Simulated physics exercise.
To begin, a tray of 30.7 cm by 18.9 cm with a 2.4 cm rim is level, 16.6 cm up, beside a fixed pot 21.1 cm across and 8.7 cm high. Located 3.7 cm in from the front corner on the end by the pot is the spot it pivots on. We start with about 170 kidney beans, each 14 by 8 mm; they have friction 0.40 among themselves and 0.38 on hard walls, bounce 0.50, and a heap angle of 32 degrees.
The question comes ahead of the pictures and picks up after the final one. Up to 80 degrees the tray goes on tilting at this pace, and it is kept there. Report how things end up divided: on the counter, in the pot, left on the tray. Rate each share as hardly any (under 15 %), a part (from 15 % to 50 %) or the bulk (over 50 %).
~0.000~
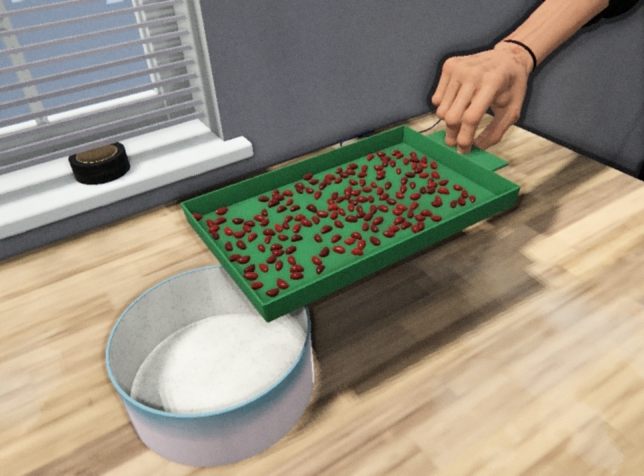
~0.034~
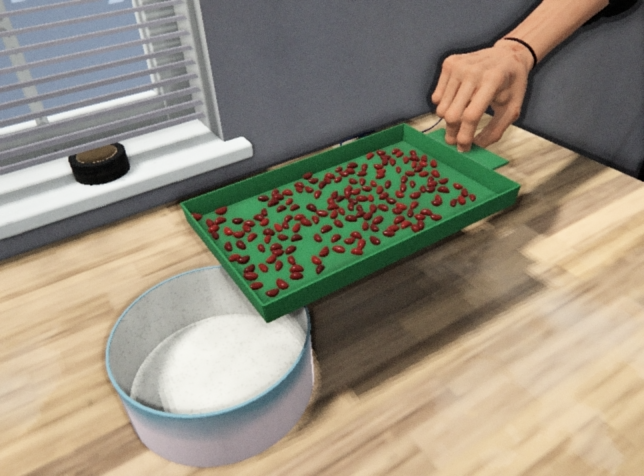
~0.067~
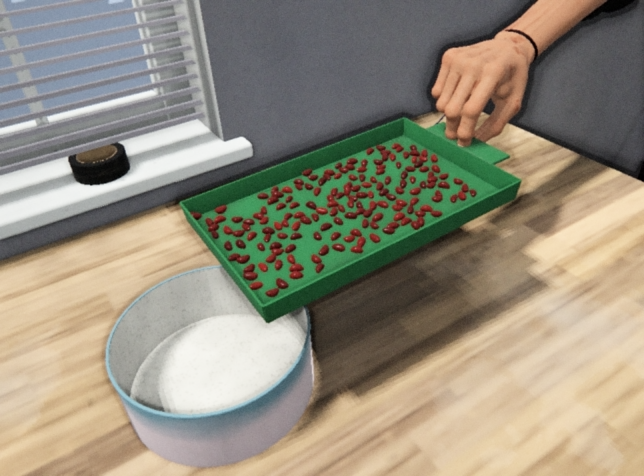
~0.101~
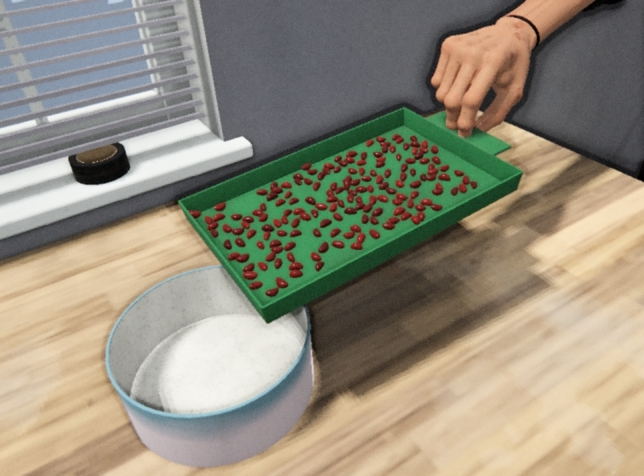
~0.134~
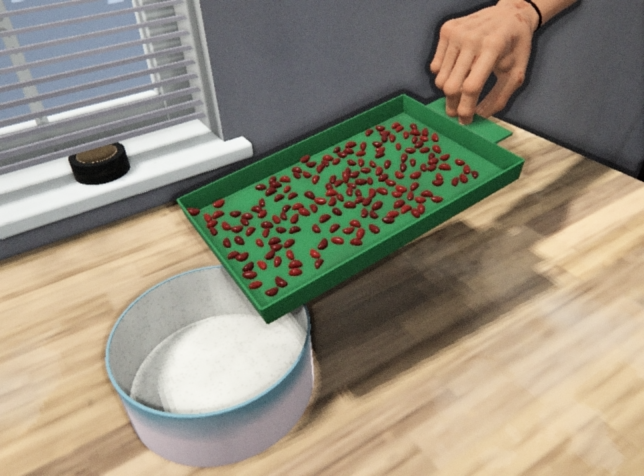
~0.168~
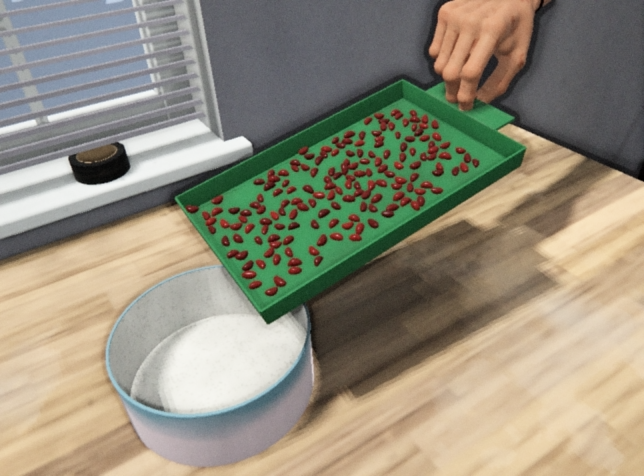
Counter: A part; pot: A part; left on the tray: A part.
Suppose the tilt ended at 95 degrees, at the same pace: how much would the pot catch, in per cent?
Roughly 50 percent.
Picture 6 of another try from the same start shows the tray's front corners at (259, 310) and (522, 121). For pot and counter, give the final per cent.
Pot: 45, counter: 30.
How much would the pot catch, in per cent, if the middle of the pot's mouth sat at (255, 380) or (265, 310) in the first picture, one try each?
About 65 and 5 per cent.
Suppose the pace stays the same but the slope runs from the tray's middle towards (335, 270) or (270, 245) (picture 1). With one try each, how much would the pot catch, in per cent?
First try: Around 10 percent; second try: Around 45 percent.
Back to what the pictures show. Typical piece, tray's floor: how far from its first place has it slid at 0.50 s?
It has moved some 5 cm from its start.
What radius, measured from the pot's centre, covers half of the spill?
Close to 20 cm, give or take.
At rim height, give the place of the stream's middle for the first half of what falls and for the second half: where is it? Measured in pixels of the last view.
At about (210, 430), then at (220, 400).
After 0.50 s, tilt 45 degrees; the tray holds 100 %, the pot 0 %.
Then, at 0.72 s, tilt 67 degrees; the tray holds 100 %, the pot 0 %.
After 1.05 s, tilt 80 degrees; the tray holds 40 %, the pot 25 %.
By 2.4 s all is still; counter 40 %, pot 30 %, tray 35 %.
